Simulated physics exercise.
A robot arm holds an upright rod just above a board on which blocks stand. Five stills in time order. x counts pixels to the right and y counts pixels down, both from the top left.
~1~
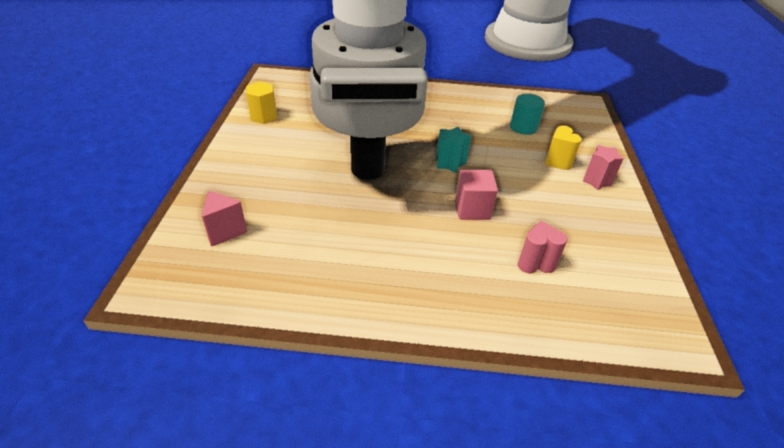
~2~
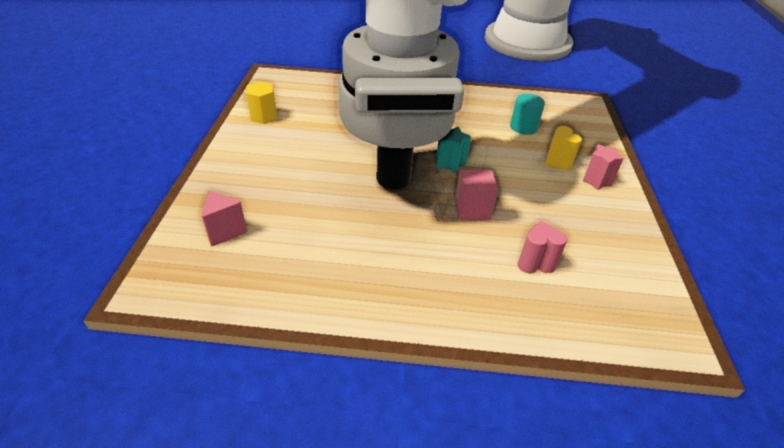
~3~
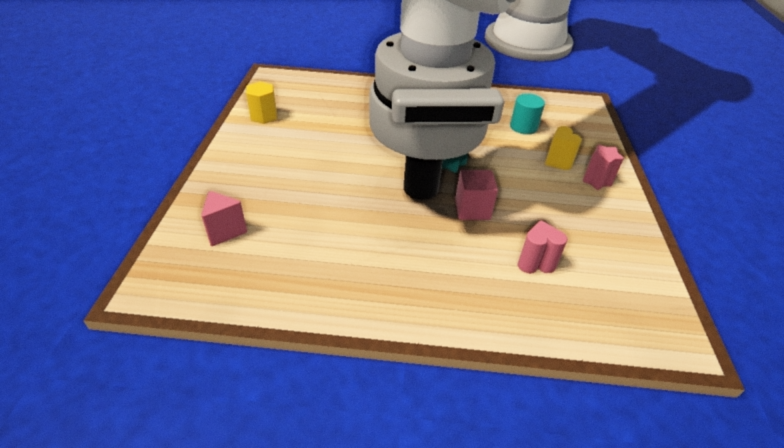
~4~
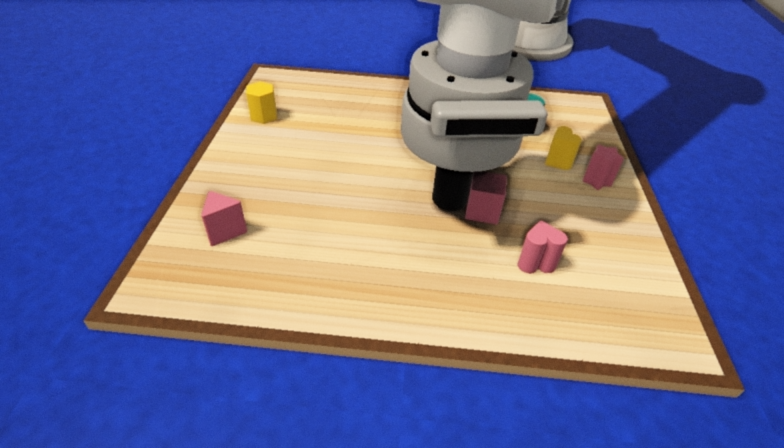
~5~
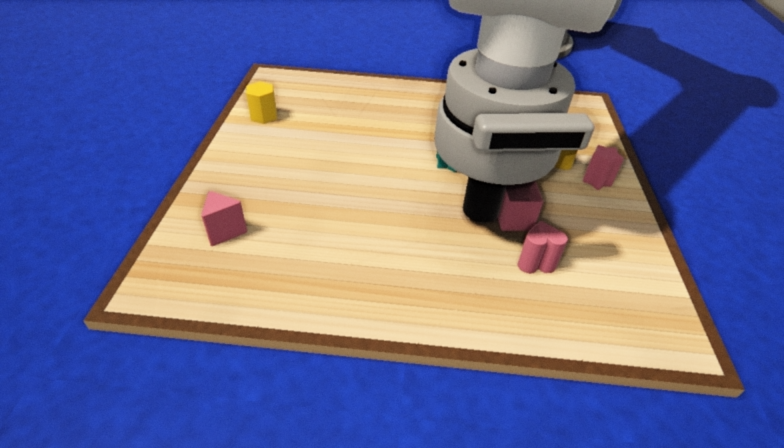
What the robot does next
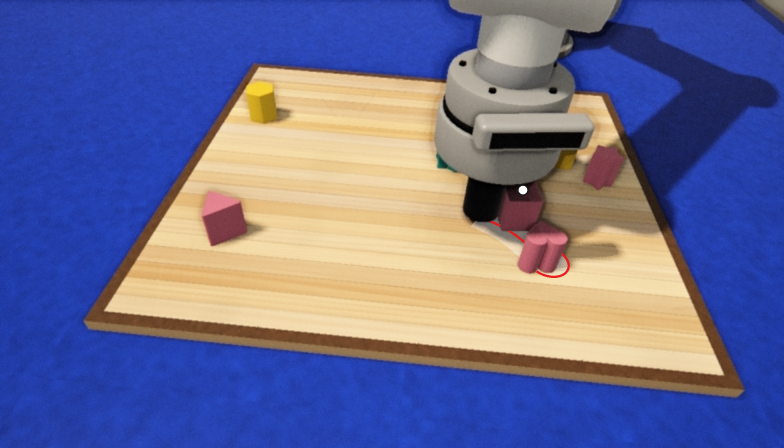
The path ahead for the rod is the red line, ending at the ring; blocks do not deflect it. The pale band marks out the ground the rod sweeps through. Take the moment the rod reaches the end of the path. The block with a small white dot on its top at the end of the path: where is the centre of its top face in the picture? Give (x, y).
The point I'd pick in the picture is (556, 196).
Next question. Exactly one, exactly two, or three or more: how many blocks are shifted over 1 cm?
Blocks that move over 1 cm: Two.
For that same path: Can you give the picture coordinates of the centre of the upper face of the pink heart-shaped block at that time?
Its top middle will sit at (564, 258).
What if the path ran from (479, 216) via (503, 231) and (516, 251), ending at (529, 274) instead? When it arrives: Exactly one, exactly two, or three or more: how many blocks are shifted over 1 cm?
The answer is two blocks.
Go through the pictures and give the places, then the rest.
The first picture shows rod tip (368, 170); block tops, turquoise star block (454, 134); pink square (479, 180); pink heart-shaped block (547, 234).
The second picture shows rod (393, 179); blocks unchanged.
The third picture shows rod (421, 189); blocks unchanged.
The fourth picture shows rod (450, 199); pink square (489, 182).
The fifth picture shows rod (481, 210); turquoise star block hidden; pink square (523, 190); pink heart-shaped block (547, 234).
Path on the board, from (479, 216) via (516, 235), ending at (548, 262); the dot is on the pink square.
On the path given first. Halfway along, rod (518, 230); pink square (554, 196), turned 25° anticlockwise.
At the end, rod (551, 256); turquoise star block in place; pink square (556, 196), turned 30° anticlockwise; pink heart-shaped block (564, 258), turned 65° clockwise.
